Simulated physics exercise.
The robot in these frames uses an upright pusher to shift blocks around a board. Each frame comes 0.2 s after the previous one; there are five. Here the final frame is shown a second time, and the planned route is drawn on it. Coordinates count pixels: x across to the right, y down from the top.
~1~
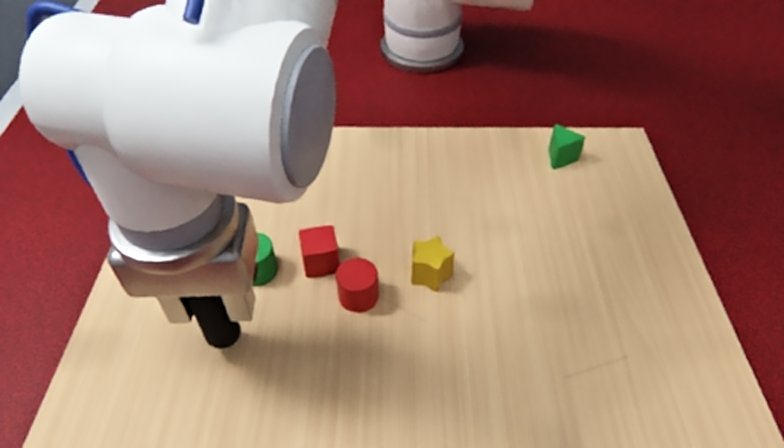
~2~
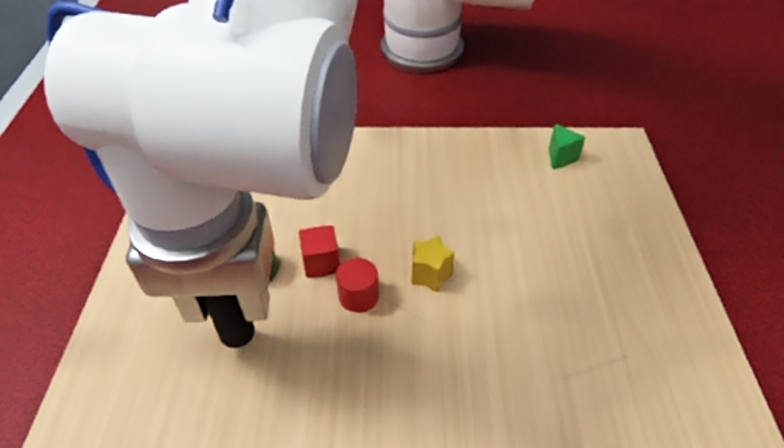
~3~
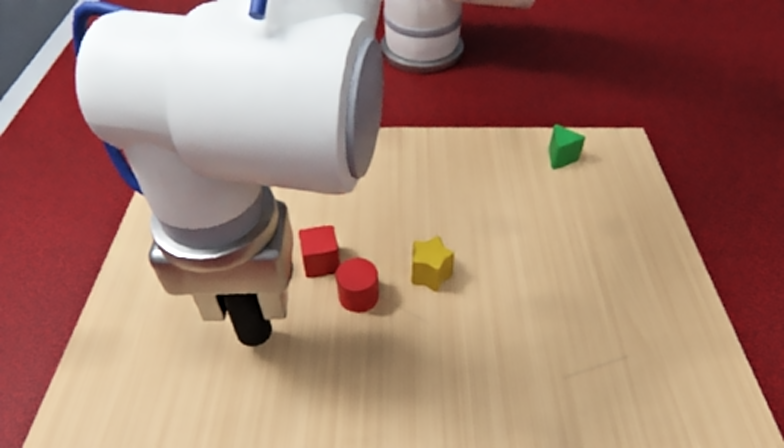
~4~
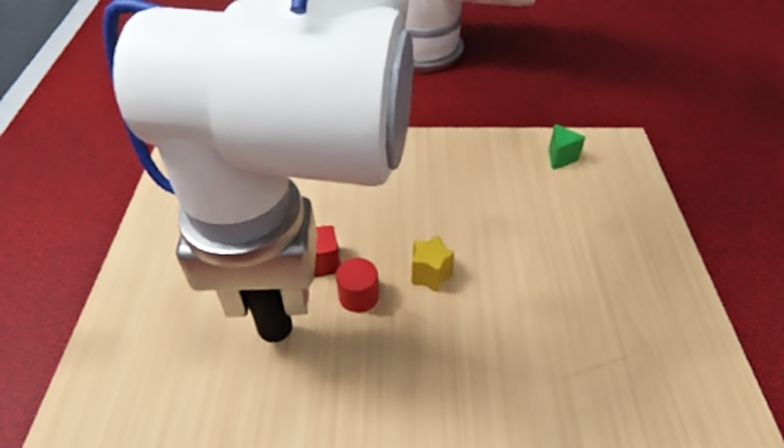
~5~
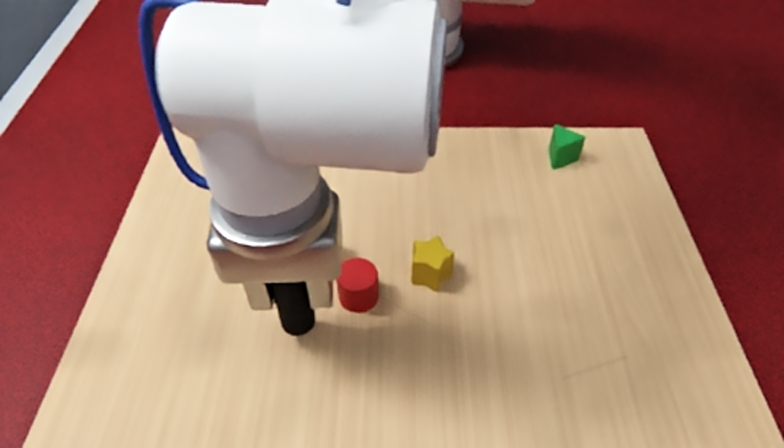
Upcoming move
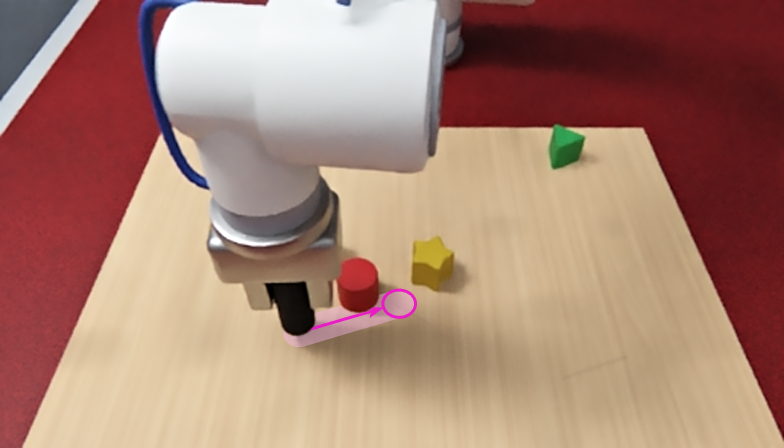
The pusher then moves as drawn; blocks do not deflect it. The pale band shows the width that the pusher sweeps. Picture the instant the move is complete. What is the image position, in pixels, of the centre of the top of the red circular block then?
The spot you're after is about (384, 253) in the image.
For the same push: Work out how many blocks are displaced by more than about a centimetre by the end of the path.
Once the path ends, one block will have shifted.
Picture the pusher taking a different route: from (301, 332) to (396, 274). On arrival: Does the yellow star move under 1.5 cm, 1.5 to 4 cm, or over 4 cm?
The answer will be the middling band, 1.5 to 4 cm.
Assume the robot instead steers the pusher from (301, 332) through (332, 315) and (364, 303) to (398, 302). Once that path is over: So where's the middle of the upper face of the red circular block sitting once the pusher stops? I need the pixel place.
About (396, 249).
Path on the board, from (301, 332) directly to (399, 303).
The first path, step by step. Halfway along, pusher at (352, 306); red circular block at (367, 266).
At the end, pusher at (399, 293); red circular block at (384, 253); yellow star in place.
